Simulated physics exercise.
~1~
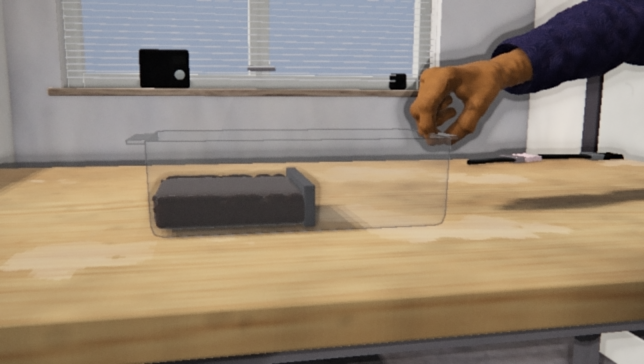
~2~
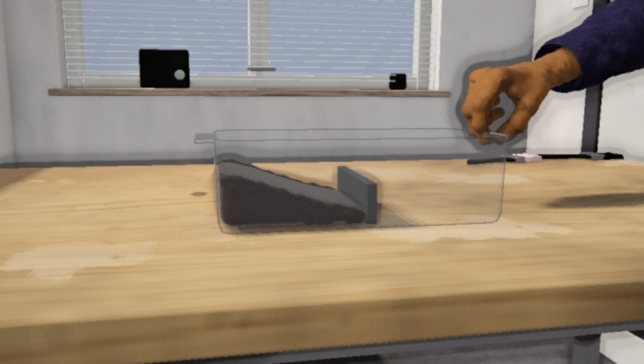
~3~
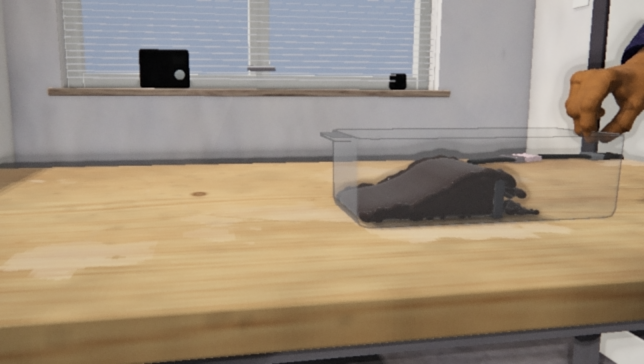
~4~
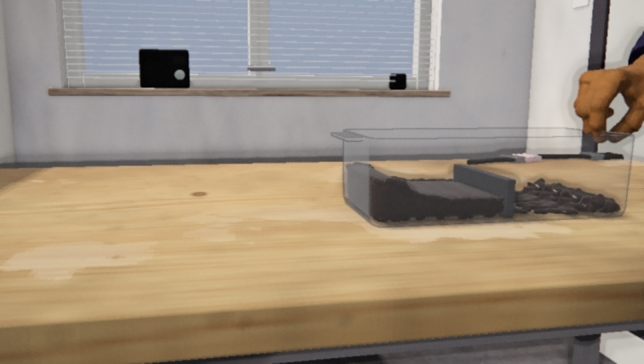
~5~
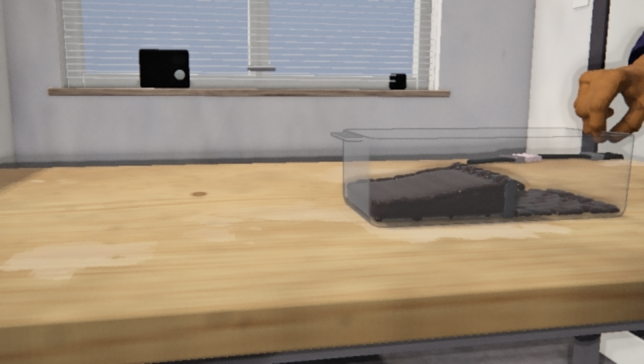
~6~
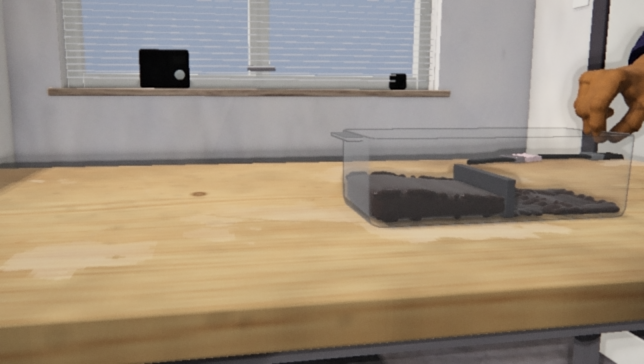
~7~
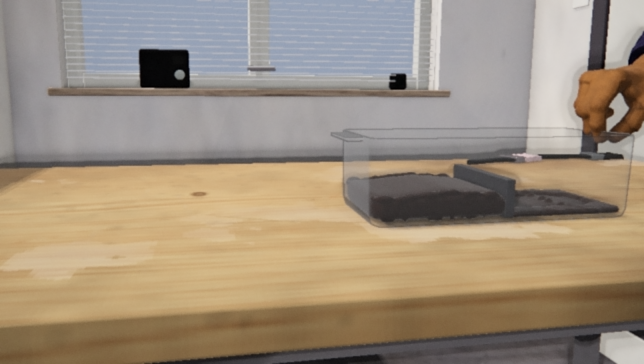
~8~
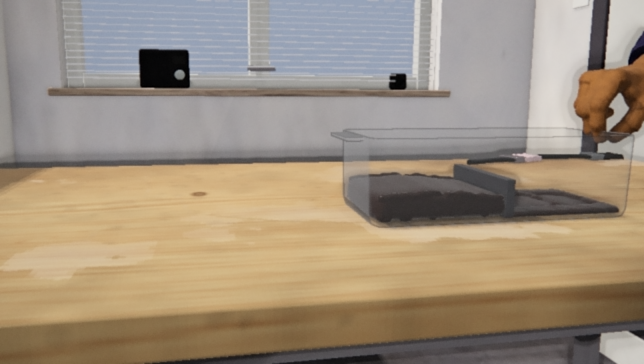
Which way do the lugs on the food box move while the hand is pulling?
The lugs move to the right, along with the rest of the food box.
